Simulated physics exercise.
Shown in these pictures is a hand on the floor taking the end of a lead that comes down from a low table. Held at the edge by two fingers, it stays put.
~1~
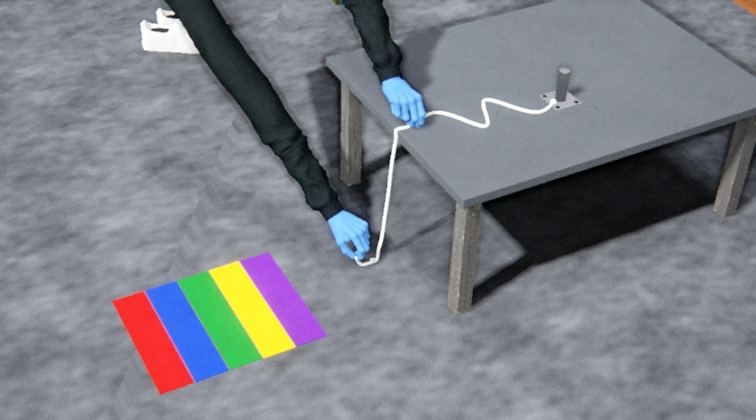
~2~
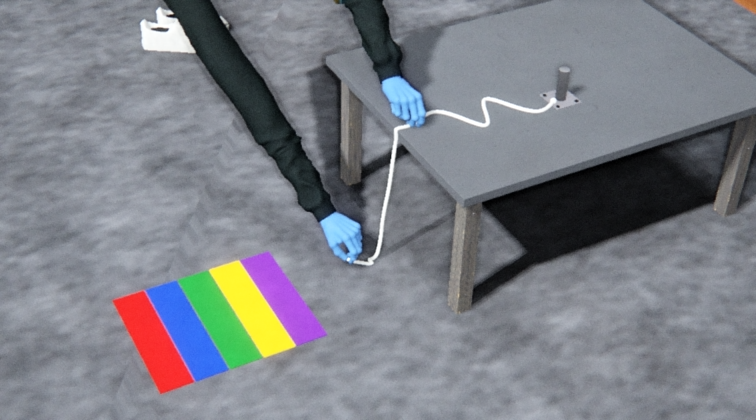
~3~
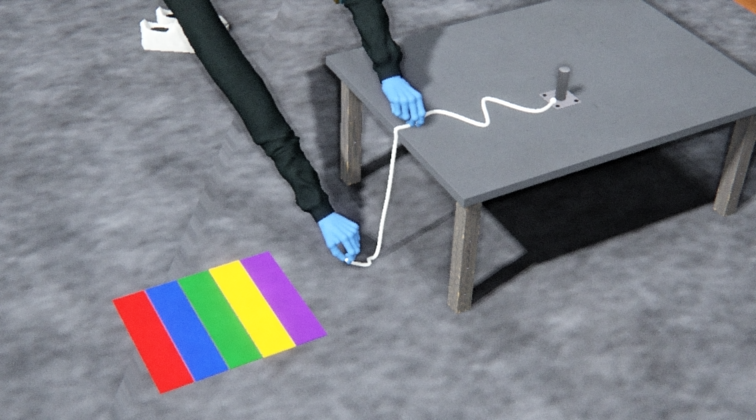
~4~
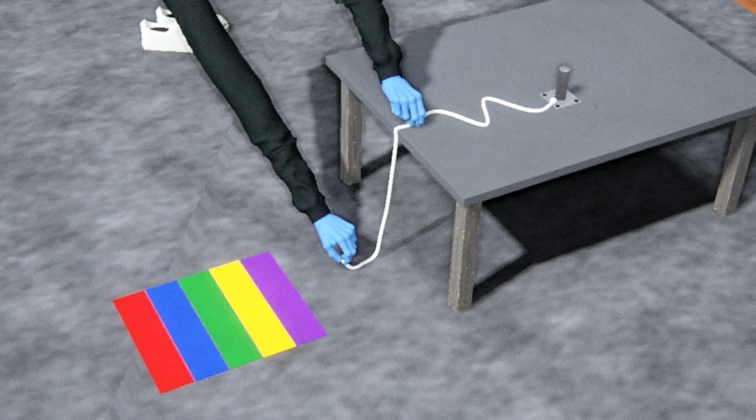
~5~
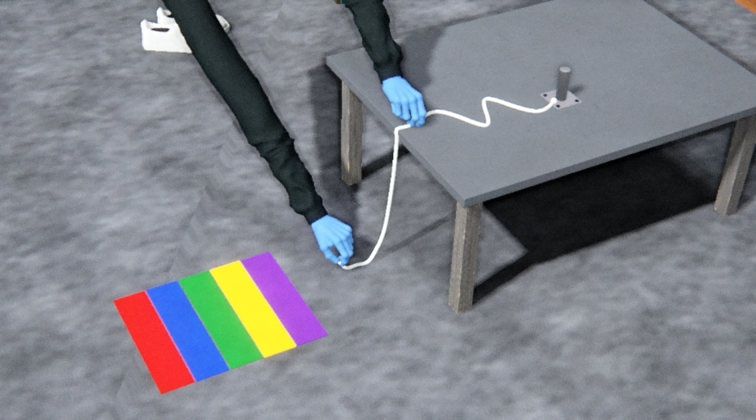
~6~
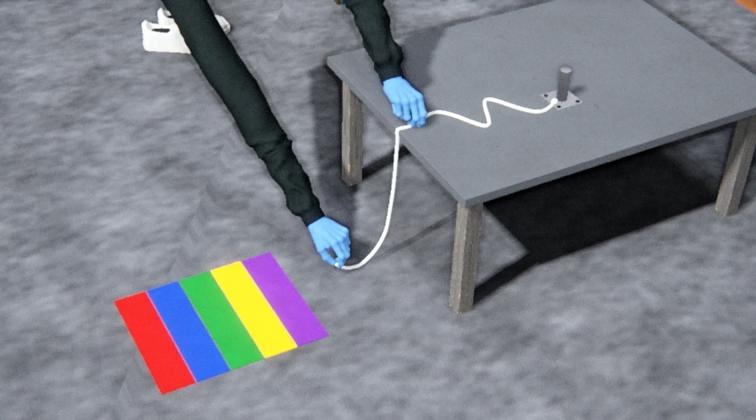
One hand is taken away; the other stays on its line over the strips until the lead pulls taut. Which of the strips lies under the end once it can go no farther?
The blue one.
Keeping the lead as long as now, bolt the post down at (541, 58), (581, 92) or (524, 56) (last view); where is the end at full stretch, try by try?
First try about (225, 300), second about (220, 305), third about (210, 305).
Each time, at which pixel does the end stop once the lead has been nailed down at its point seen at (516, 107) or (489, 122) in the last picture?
The spots come out as (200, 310) and (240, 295), in that order.
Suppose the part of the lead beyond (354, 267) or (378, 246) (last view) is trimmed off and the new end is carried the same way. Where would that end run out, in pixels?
First (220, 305), then (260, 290).
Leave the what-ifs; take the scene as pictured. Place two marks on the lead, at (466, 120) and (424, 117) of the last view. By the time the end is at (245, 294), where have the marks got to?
They end up at (414, 131) and at (391, 165).
Soon after, end near (245, 294); over yellow.
After that, end near (208, 307); over green.
At the stop, end near (186, 314); over blue. The end stops over the blue strip.
